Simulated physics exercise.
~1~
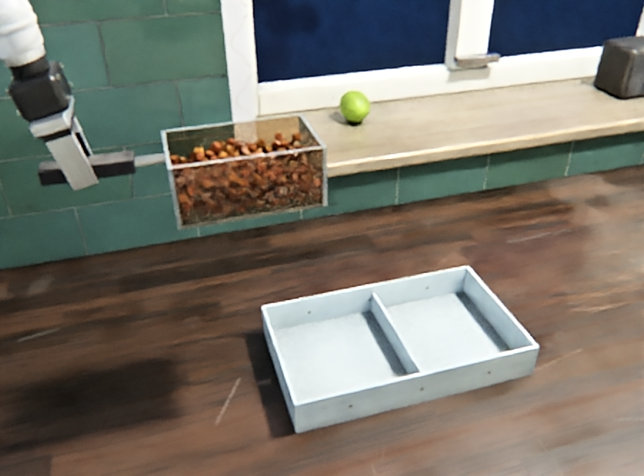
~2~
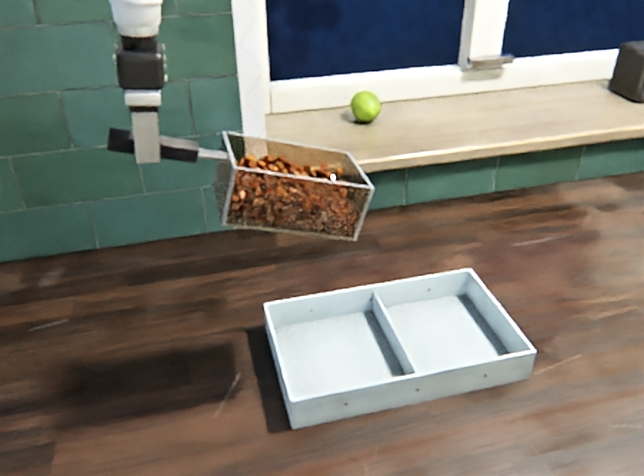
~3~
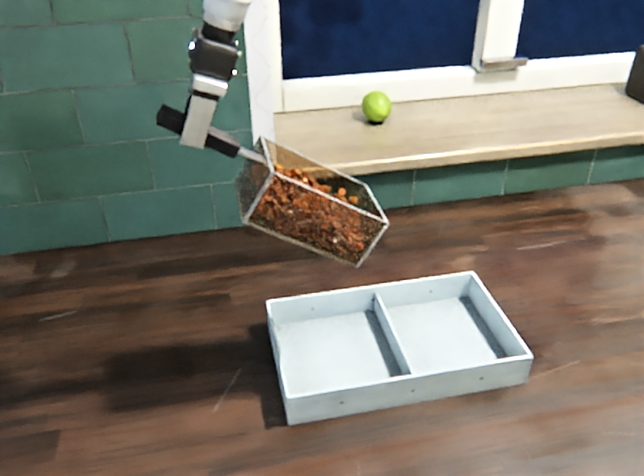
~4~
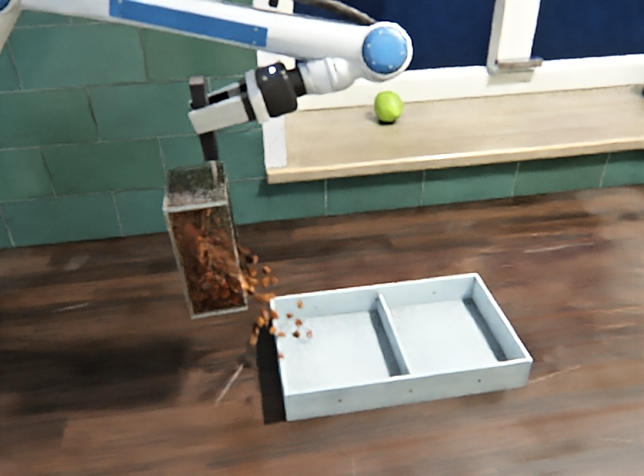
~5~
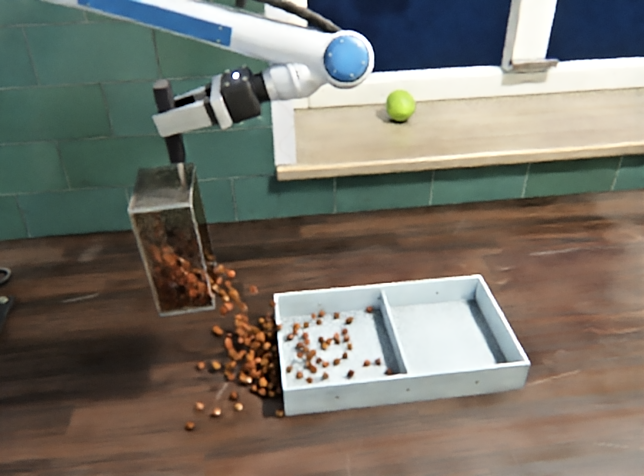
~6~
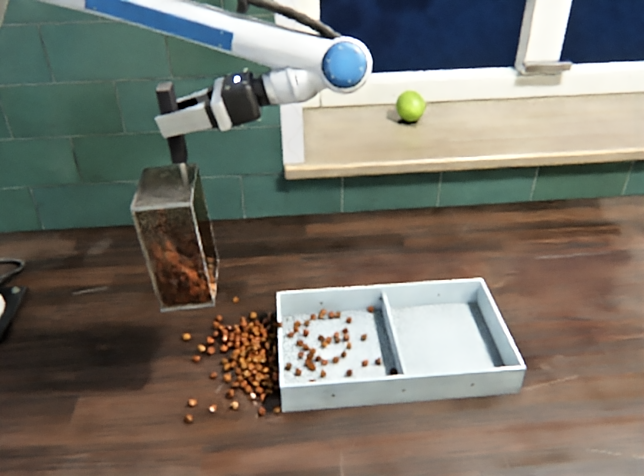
In a kitchen with green wall tiles and a window sill holding a lime-green fruit, a dark wooden table is seen from above at an angle. A pale two-part tray rests on it, while a robot arm at the left holds a clear box of brown pellets. The arm carries the box right, tipping it gradually. It then swings the box back left and turns it steeply, so pellets pour over the tray's left edge. The box draws farther left and more spill onto the table. Finally it hangs still, with pellets heaped beside the tray, some scattered in its left part and many still inside the box.
